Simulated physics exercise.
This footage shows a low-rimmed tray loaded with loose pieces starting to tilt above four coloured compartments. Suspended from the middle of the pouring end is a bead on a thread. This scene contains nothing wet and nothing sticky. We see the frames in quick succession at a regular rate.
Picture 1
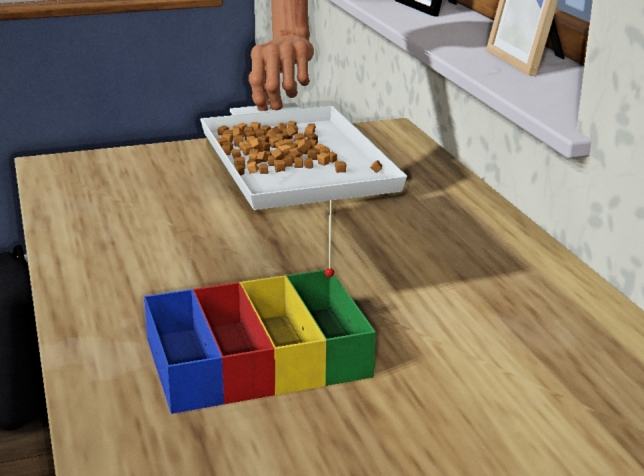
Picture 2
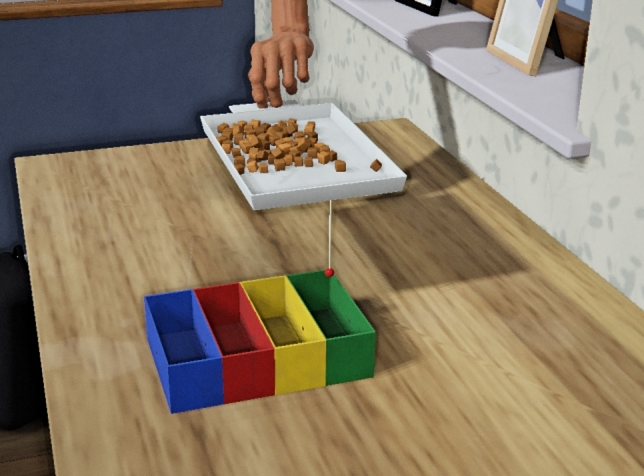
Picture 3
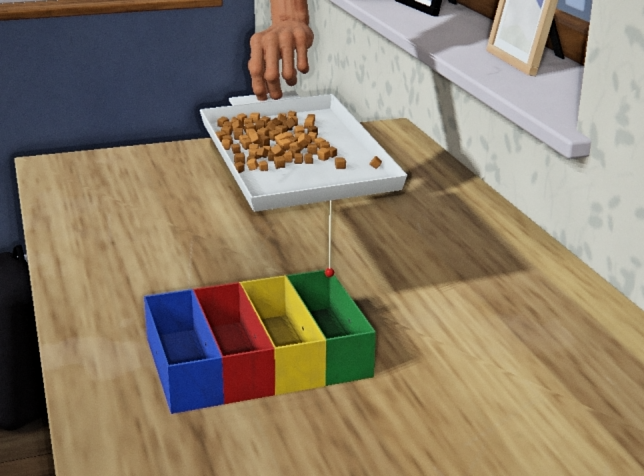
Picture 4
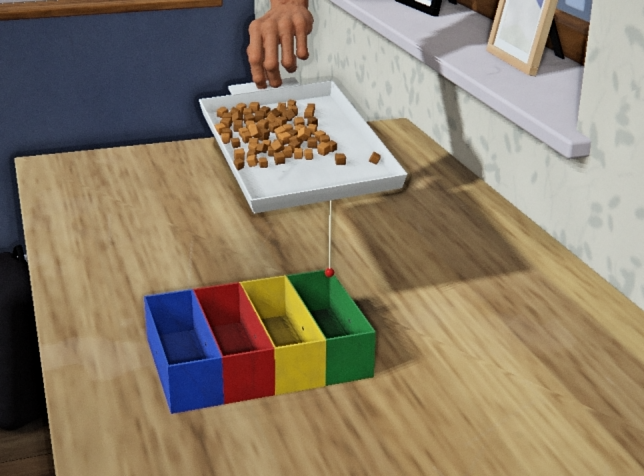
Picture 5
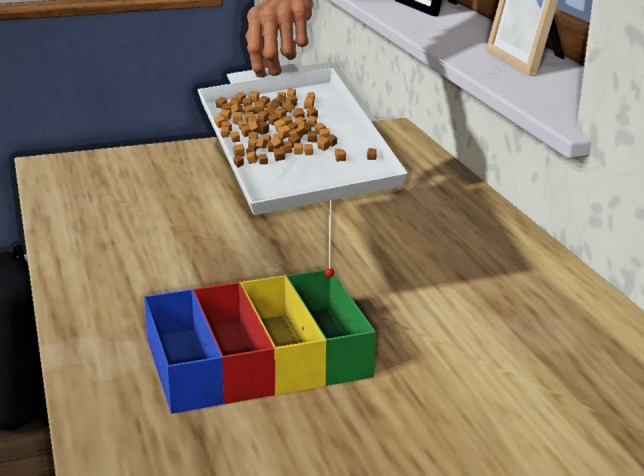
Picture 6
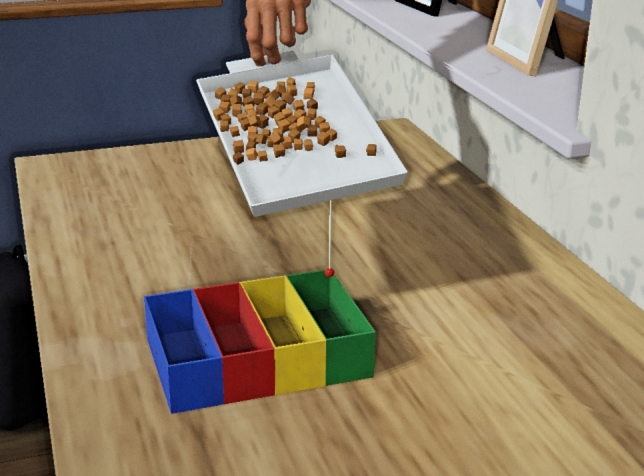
White tray of brown sugar cubes tilting gradually toward its front left corner above blue, red, yellow and green compartments, hand rising behind.
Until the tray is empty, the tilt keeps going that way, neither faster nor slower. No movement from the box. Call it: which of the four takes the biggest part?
The yellow compartment.
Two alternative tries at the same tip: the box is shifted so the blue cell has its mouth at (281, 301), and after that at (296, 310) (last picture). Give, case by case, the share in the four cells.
70 and 60 in a hundred, in turn.
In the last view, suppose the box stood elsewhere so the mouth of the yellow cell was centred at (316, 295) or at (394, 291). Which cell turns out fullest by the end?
Red; the cell in blue.
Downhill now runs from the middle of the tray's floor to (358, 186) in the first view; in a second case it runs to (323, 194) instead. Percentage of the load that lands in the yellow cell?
0 %, give or take, and then 30 %.
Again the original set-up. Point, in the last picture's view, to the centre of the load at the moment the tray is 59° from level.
Somewhere near pixel (275, 176).
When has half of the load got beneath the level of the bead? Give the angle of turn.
Roughly 110 degrees from level.
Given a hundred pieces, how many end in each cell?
Blue cell: Around 0 percent; red cell: Around 20 percent; yellow cell: Around 50 percent; green cell: Around 20 percent.
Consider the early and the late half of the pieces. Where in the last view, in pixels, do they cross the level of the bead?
Half one: (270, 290), half two: (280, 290).
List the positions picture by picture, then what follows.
In the first frame, corners of the pouring end at (254, 193) and (402, 175), level; middle of the load at (281, 147), brown sugar cubes; bead on its thread at (330, 273); blue cell at (196, 381); red cell at (249, 371); yellow cell at (300, 363); green cell at (350, 354).
In the second frame, corners of the pouring end at (254, 194) and (402, 175), level; middle of the load at (281, 145).
In the third frame, corners of the pouring end at (254, 195) and (402, 174), tipped barely, lowest at the left corner; middle of the load at (281, 140).
In the fourth frame, corners of the pouring end at (254, 198) and (402, 173), tipped a little, lowest at the left corner; middle of the load at (281, 133).
In the fifth frame, corners of the pouring end at (254, 200) and (402, 172), tipped a little, lowest at the left corner; middle of the load at (280, 126).
In the sixth frame, corners of the pouring end at (254, 203) and (402, 171), tipped clearly, lowest at the left corner; middle of the load at (280, 120); blue cell at (196, 381); red cell at (249, 371); yellow cell at (300, 363); green cell at (350, 354).
Soon after the last picture, tray tipped steeply; nearly all on the tray; a stray few in the yellow cell; a stray few in the green cell; a small part falling or outside the box.
A little later, tray tipped right over; most on the tray; a small part in the yellow cell; a small part in the green cell; a stray few in the red cell; a stray few in the blue cell.
Later still, tray tipped past a quarter turn; about half in the yellow cell; about a quarter in the green cell; about a quarter in the red cell; a stray few in the blue cell; a stray few falling or outside the box.
At rest, tray tipped past a quarter turn; about half in the yellow cell; about a quarter in the green cell; about a quarter in the red cell; a stray few in the blue cell; a stray few outside the box.
